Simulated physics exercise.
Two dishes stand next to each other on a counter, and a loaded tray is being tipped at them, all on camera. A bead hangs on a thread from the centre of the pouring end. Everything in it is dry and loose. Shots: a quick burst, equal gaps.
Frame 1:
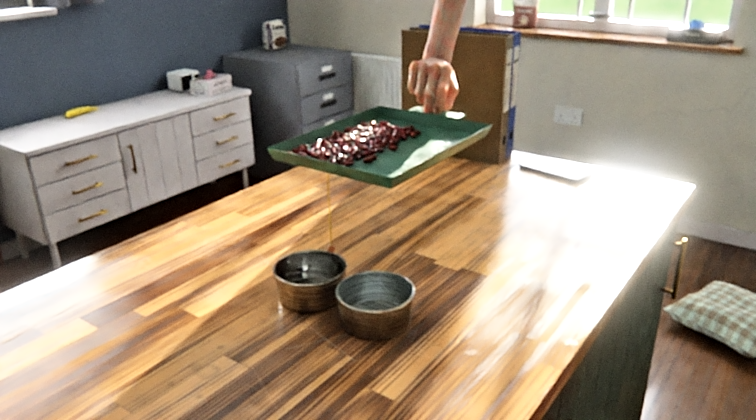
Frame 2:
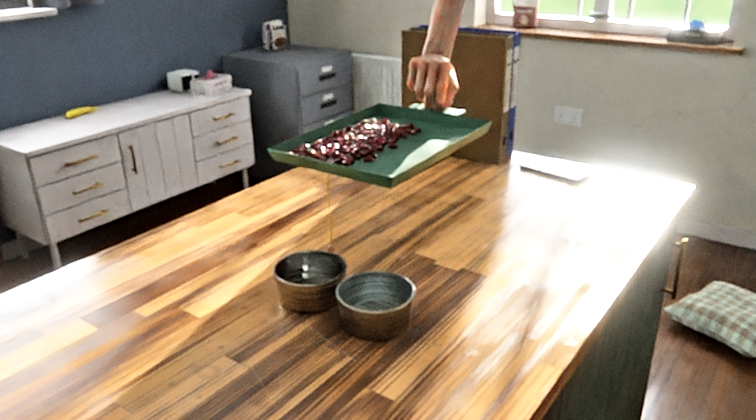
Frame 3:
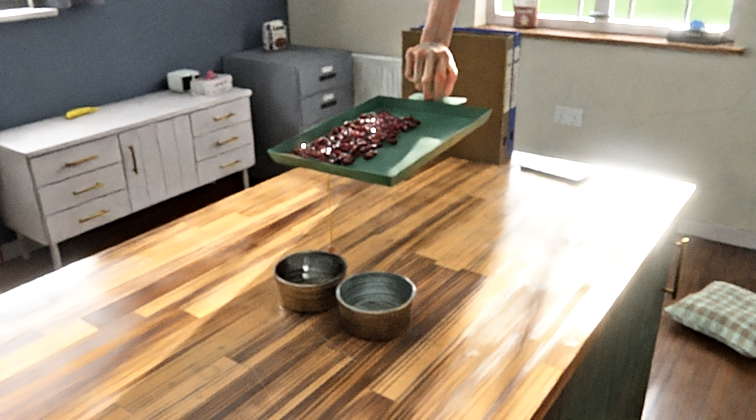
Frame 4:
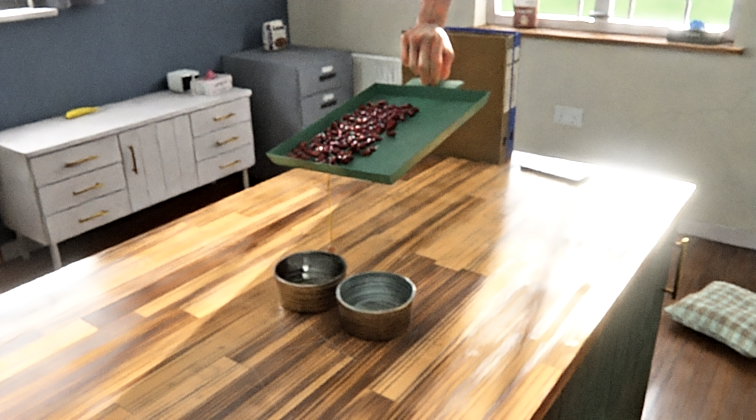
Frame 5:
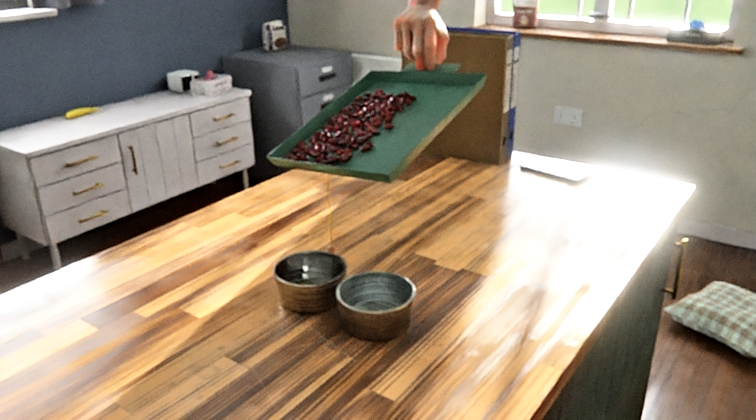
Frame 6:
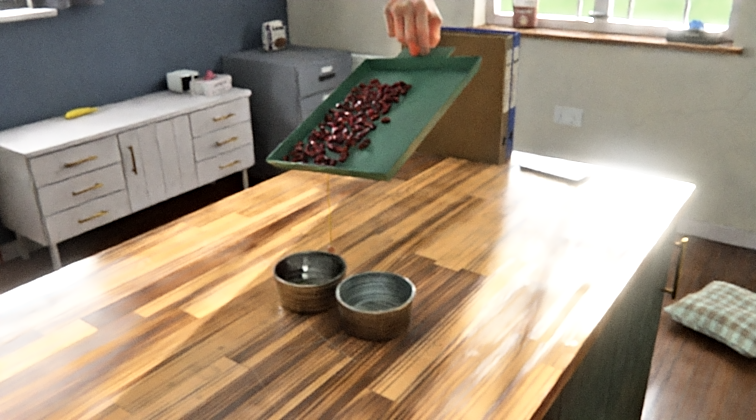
The clip opens on a hand holding a green tray of dark red beans above two small round bowls on a wooden counter, the tray nearly level. The hand rises, lifting the far end, and the tray tilts steadily more steeply, its near left corner lowest, while the bowls stay still.
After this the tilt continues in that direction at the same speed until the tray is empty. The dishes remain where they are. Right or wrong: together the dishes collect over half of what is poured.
Wrong.
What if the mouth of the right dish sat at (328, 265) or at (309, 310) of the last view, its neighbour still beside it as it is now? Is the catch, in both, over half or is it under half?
Held in all, by try: A larger portion, then a smaller portion.
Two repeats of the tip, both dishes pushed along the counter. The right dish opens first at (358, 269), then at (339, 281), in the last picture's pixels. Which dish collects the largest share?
Well, the left-side one at the first spot and the left-side one at the second.
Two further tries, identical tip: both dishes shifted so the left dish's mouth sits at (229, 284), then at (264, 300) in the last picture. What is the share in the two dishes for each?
In order, 0 % and 0 %.
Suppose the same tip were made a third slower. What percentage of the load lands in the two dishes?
Roughly 30 percent, give or take.
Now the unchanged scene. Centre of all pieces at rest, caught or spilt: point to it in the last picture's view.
Centre at rest: Close to (264, 282).
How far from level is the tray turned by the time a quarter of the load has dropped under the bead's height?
The tilt is near 85° by then.
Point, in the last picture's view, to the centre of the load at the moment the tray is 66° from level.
Look about (299, 152) in the last picture.
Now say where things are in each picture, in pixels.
The first picture shows corners of the pouring end at (274, 147) and (391, 175), level; middle of the load at (357, 143), kidney beans; left dish at (287, 293); right dish at (353, 320); bead on its thread at (331, 249).
The second picture shows corners of the pouring end at (274, 148) and (391, 175), level; middle of the load at (357, 142).
The third picture shows corners of the pouring end at (274, 150) and (390, 174), tipped barely, lowest at the left corner; middle of the load at (357, 138).
The fourth picture shows corners of the pouring end at (273, 152) and (389, 172), tipped a little, lowest at the left corner; middle of the load at (356, 132).
The fifth picture shows corners of the pouring end at (272, 155) and (387, 171), tipped clearly, lowest at the left corner; middle of the load at (354, 127).
The sixth picture shows corners of the pouring end at (272, 157) and (385, 170), tipped clearly, lowest at the left corner; middle of the load at (351, 122), a small part on the move; left dish at (287, 294); right dish at (353, 320).
Soon, tray tipped steeply; nearly all on the tray; a small part in the air.
A while on, tray tipped past a quarter turn; a stray few on the tray; about a quarter in the left dish; about half outside both; about a quarter in the air.
Towards the end, tray tipped past a quarter turn; about a third in the left dish; about two thirds outside both.
Finally, tray tipped past a quarter turn; none in the right dish; about a third in the left dish; about two thirds outside both.
